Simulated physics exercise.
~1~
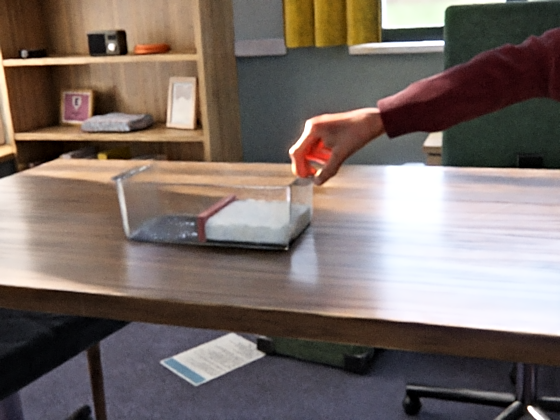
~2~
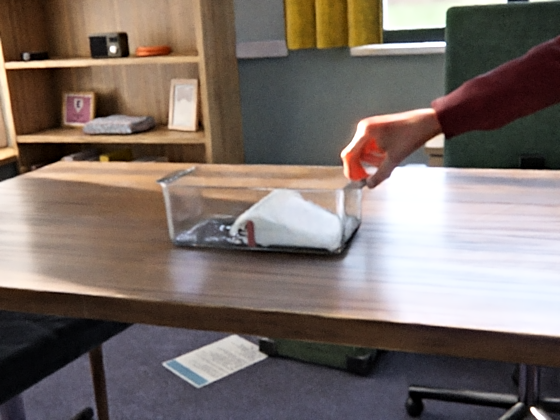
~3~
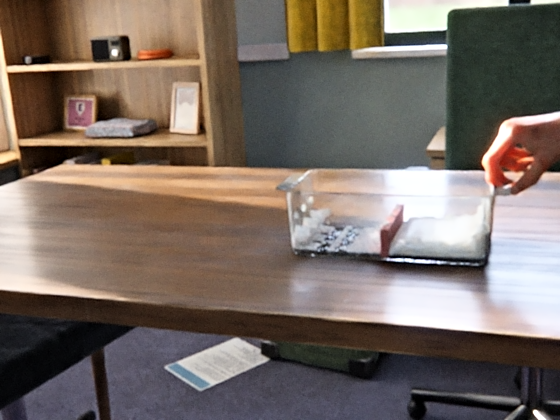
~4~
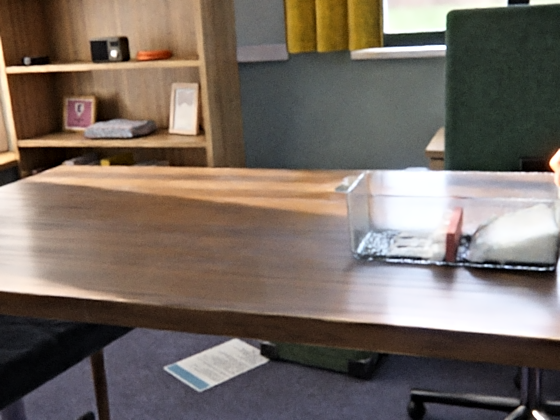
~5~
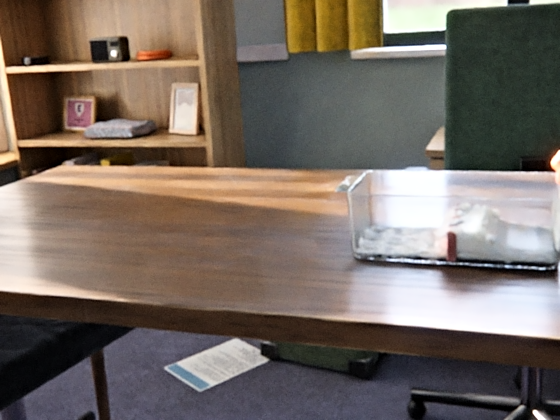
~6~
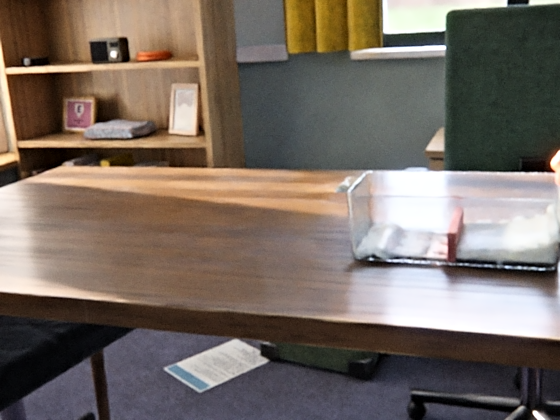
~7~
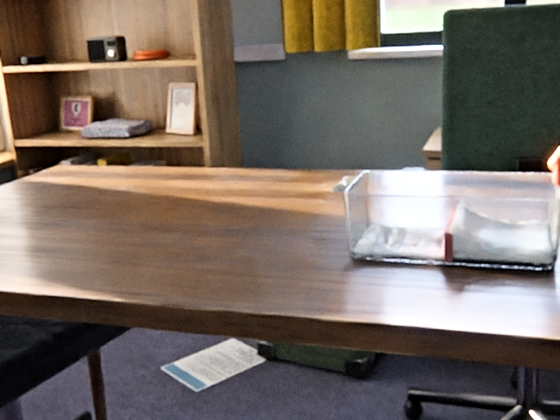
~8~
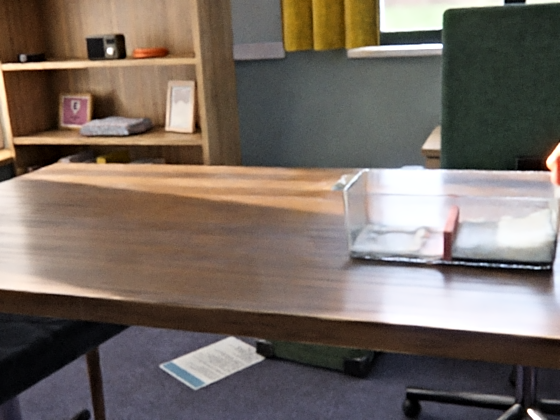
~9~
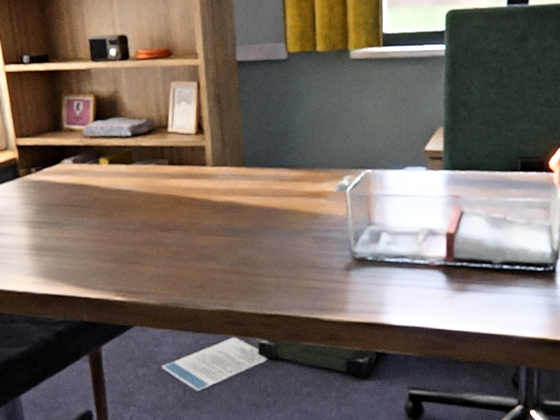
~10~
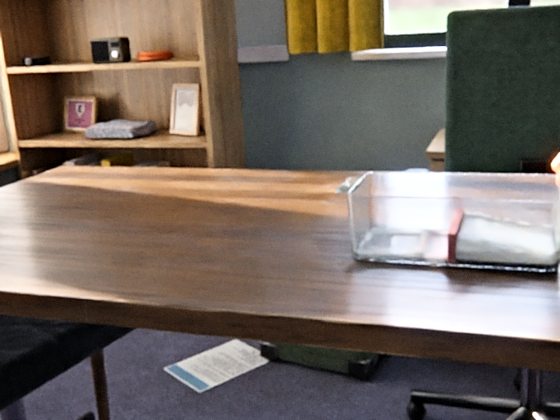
In this clip, a hand pulls a clear oblong tub, divided by a low red wall with milk on its right side, rightward across a wooden table; the milk sloshes, some crosses to the left, and the tub rests with milk on both sides.
